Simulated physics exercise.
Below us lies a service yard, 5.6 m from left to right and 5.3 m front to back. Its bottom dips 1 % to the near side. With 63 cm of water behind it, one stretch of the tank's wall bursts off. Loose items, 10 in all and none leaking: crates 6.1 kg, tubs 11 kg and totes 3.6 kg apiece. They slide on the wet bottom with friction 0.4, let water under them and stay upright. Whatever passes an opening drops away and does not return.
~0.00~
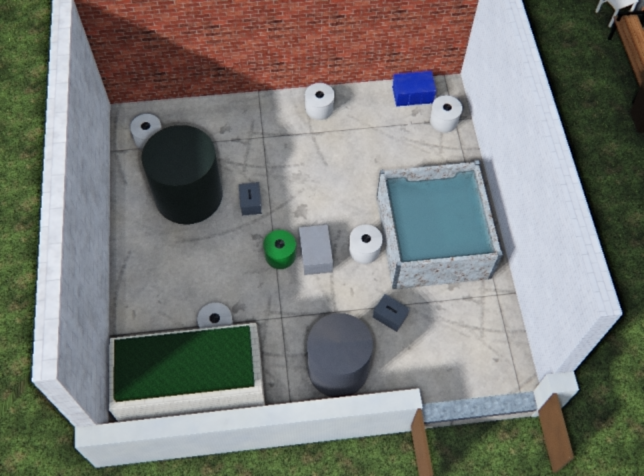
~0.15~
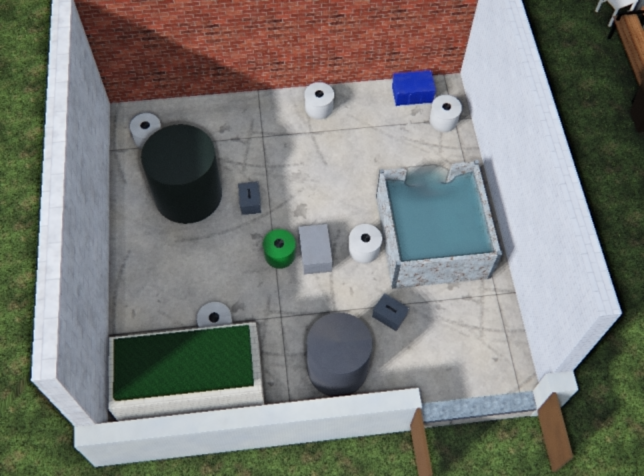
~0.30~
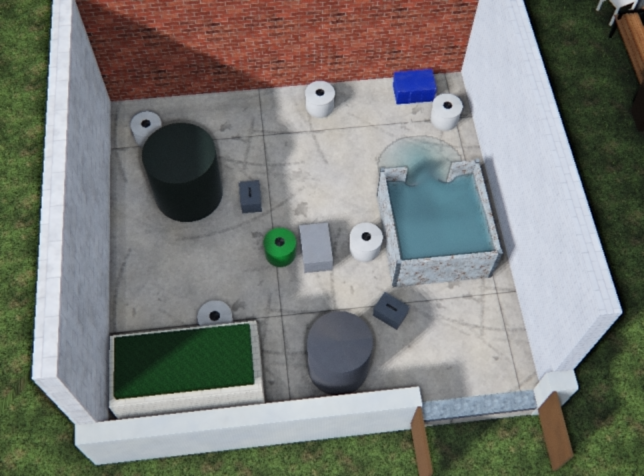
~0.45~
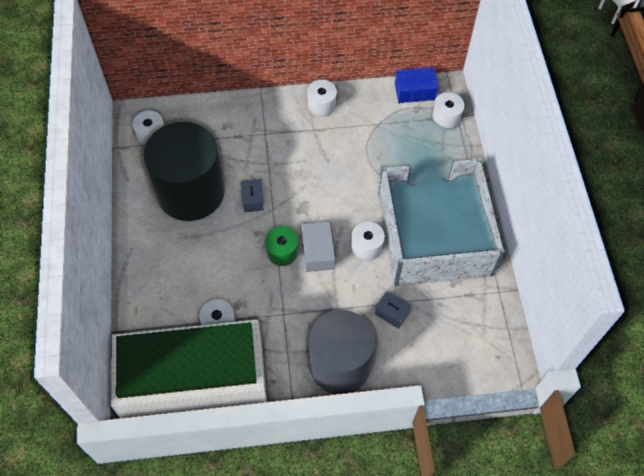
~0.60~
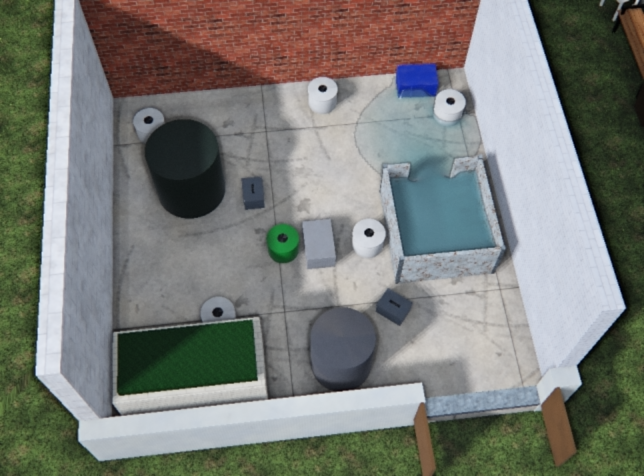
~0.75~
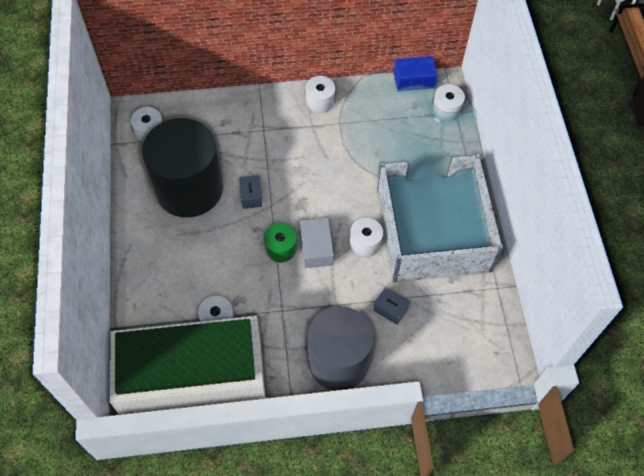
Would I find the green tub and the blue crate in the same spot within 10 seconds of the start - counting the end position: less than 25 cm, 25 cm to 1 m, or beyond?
The green tub stays put, the blue crate gets carried off.
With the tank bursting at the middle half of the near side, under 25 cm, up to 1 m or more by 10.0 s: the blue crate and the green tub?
In that case the blue crate stays put, the green tub stays put.
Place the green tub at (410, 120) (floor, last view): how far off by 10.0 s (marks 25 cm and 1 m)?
It gets carried off.
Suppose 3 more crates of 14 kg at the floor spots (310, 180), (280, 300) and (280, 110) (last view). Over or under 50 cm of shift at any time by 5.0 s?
In turn: Less, short of it, over.
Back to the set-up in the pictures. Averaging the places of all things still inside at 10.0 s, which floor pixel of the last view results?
At about (290, 249).
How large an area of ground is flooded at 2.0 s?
Some 9.0 m2.
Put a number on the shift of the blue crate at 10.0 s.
About 450 cm.
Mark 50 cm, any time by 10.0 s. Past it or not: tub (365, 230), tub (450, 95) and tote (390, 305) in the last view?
In turn: Under, over, under.
After 2.0 s the green tub is near (280, 237), 0.0 m from its start, aground; the blue crate is near (400, 60), 0.3 m from its start, afloat; 0 of 10 are out; 2 afloat.
After 4.5 s the green tub is near (280, 237), 0.0 m from its start, aground; the blue crate is near (207, 94), 3.2 m from its start, afloat; 0 of 10 are out; 3 afloat.
After 7.0 s the green tub is near (280, 237), 0.0 m from its start, aground; the blue crate is near (128, 123), 4.4 m from its start, afloat; 0 of 10 are out; 3 afloat.
After 10.0 s the green tub is near (280, 237), 0.0 m from its start, aground; the blue crate is near (129, 148), 4.5 m from its start, afloat; 0 of 10 are out; 2 afloat.
